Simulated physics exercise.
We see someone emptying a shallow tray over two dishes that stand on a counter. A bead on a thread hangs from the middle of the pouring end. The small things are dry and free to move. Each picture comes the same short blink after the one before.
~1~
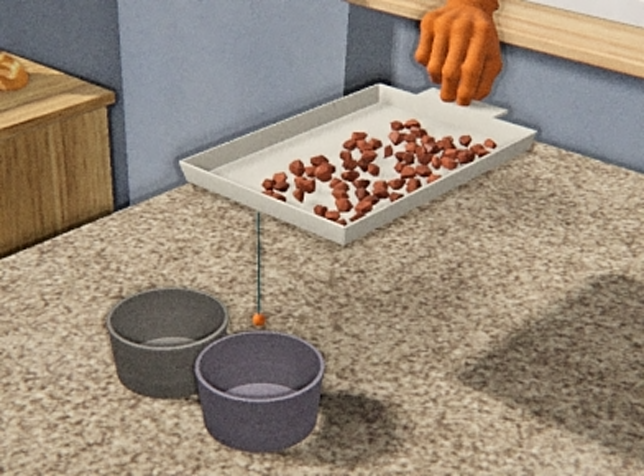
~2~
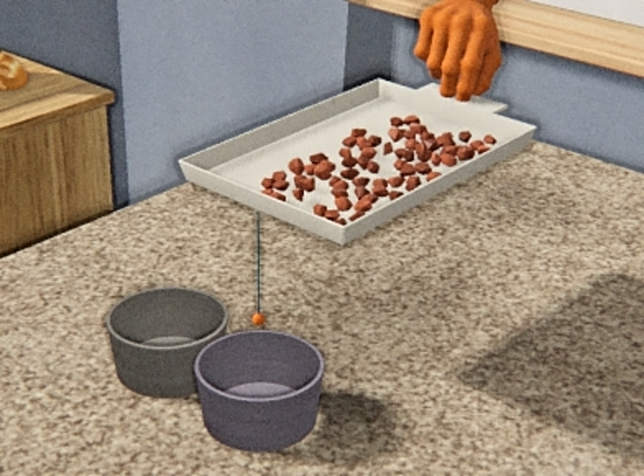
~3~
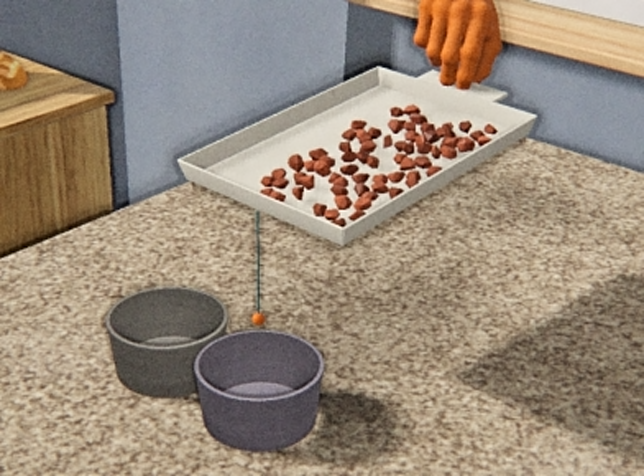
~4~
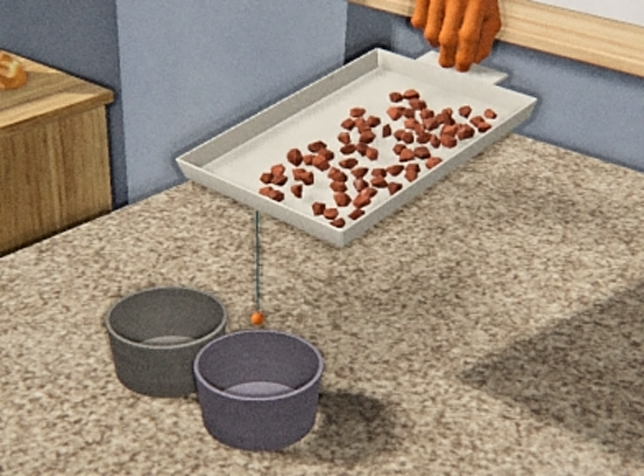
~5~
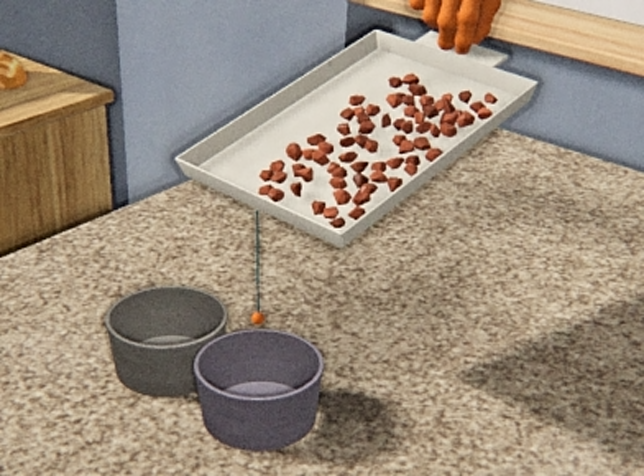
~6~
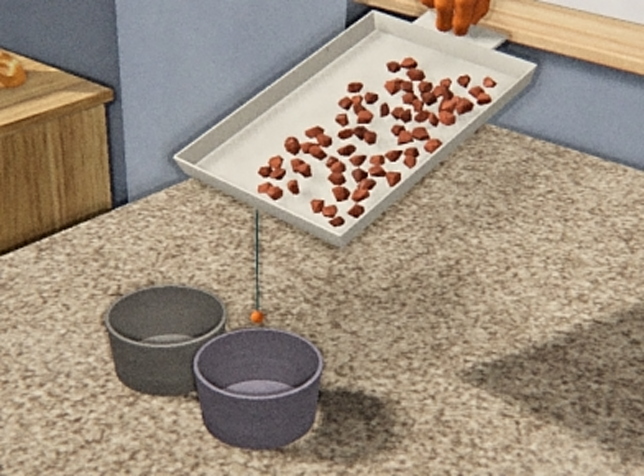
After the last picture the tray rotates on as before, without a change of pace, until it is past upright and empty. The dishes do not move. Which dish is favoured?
The right-hand one ends fuller.
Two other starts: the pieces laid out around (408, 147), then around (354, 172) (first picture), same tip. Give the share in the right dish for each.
In turn 60 and 60 in a hundred.
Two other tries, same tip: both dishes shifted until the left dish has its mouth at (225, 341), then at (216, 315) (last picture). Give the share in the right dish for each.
Near 70 % and 60 %.
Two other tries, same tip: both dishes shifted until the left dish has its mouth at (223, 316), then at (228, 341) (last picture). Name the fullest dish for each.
In turn: The right-hand dish; the right-hand dish.
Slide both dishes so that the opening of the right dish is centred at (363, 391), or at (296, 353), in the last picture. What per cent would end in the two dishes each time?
Near 60 % and 40 %.
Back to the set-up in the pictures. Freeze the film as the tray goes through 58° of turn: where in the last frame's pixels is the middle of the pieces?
Around (318, 192).
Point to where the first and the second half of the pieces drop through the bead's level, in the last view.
First near (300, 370), later near (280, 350).
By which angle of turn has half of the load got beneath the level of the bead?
Roughly 100°.
Just after the last frame, tray tipped steeply; every one on the tray.
A moment on, tray tipped right over; roughly half on the tray; roughly a quarter in the right dish; roughly a quarter outside both; about a tenth in the air.
Further on, tray tipped past a quarter turn; roughly half in the right dish; roughly half outside both.
When it is over, tray tipped past a quarter turn; roughly half in the right dish; not one in the left dish; roughly half outside both.
